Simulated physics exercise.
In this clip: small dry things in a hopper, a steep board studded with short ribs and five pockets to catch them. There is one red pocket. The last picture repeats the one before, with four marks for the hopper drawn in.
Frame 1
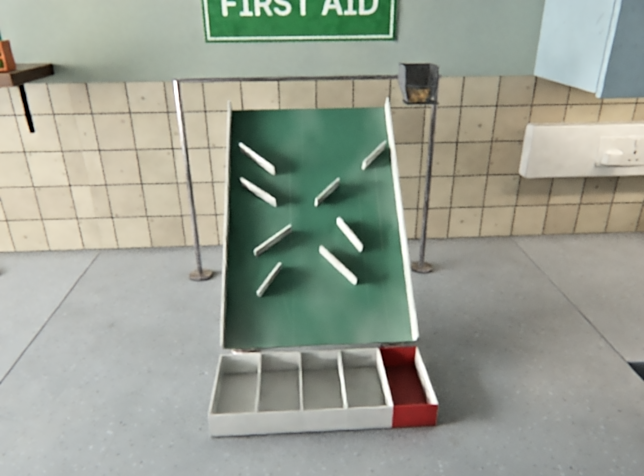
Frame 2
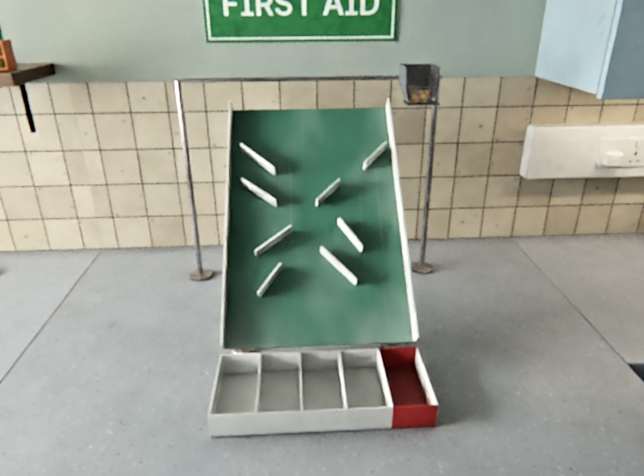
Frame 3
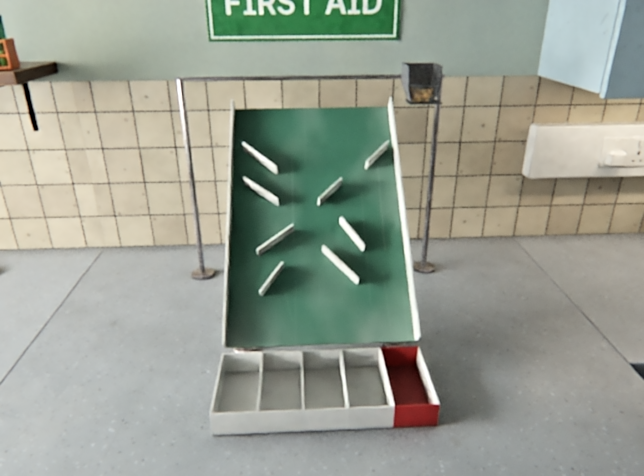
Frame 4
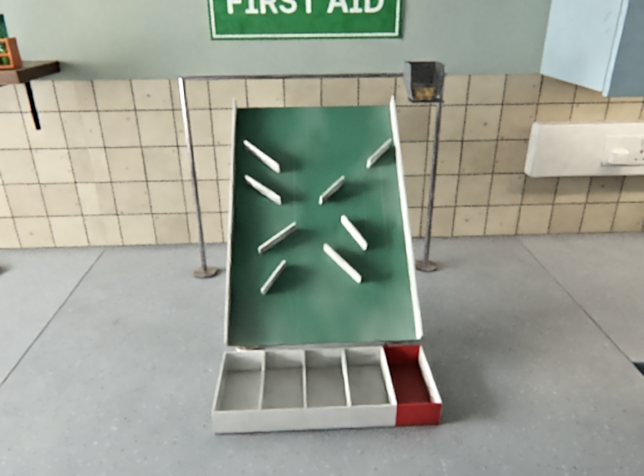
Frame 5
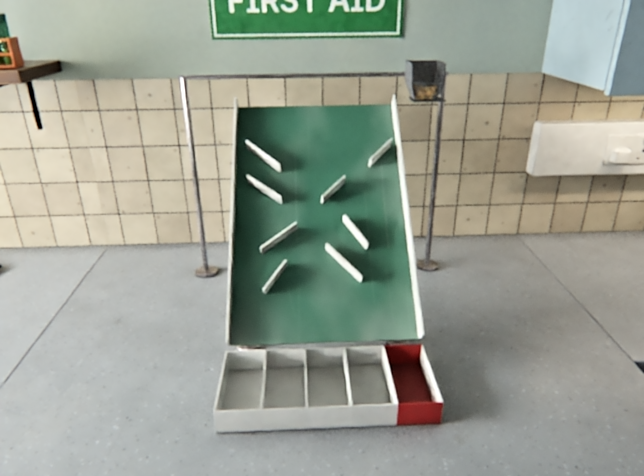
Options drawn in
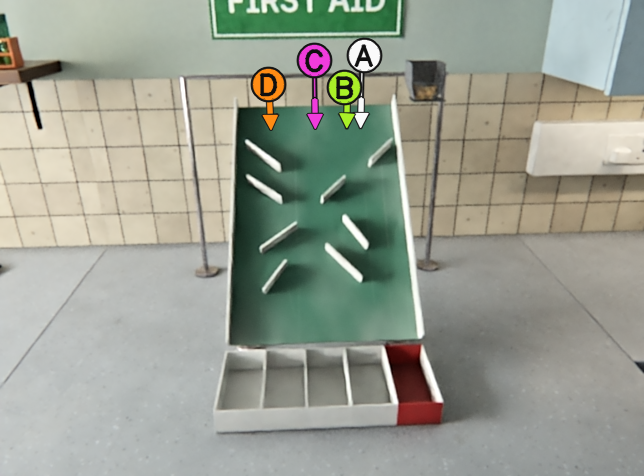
A steep green board with short white ribs stands still above five pockets, one red.
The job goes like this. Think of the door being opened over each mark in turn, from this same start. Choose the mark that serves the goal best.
Go for A.
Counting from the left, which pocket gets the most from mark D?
It is the third one.
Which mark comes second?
Mark B.
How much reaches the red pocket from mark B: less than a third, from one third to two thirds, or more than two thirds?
Mark B gives from one third to two thirds.
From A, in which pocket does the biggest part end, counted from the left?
The fifth from the left.
On the marked copy, mark A meets the board at (360, 122); mark B meets the board at (346, 122); mark C meets the board at (315, 123); mark D meets the board at (270, 124).
If A is chosen, the bulk in the red pocket, close to a quarter in other pockets, only a few outside the box.
If B is chosen, close to half in the red pocket, close to a third in other pockets, a small share outside the box.
If C is chosen, a small share in the red pocket, the bulk in other pockets, a small share outside the box.
If D is chosen, a small share in the red pocket, the bulk in other pockets, a small share outside the box.
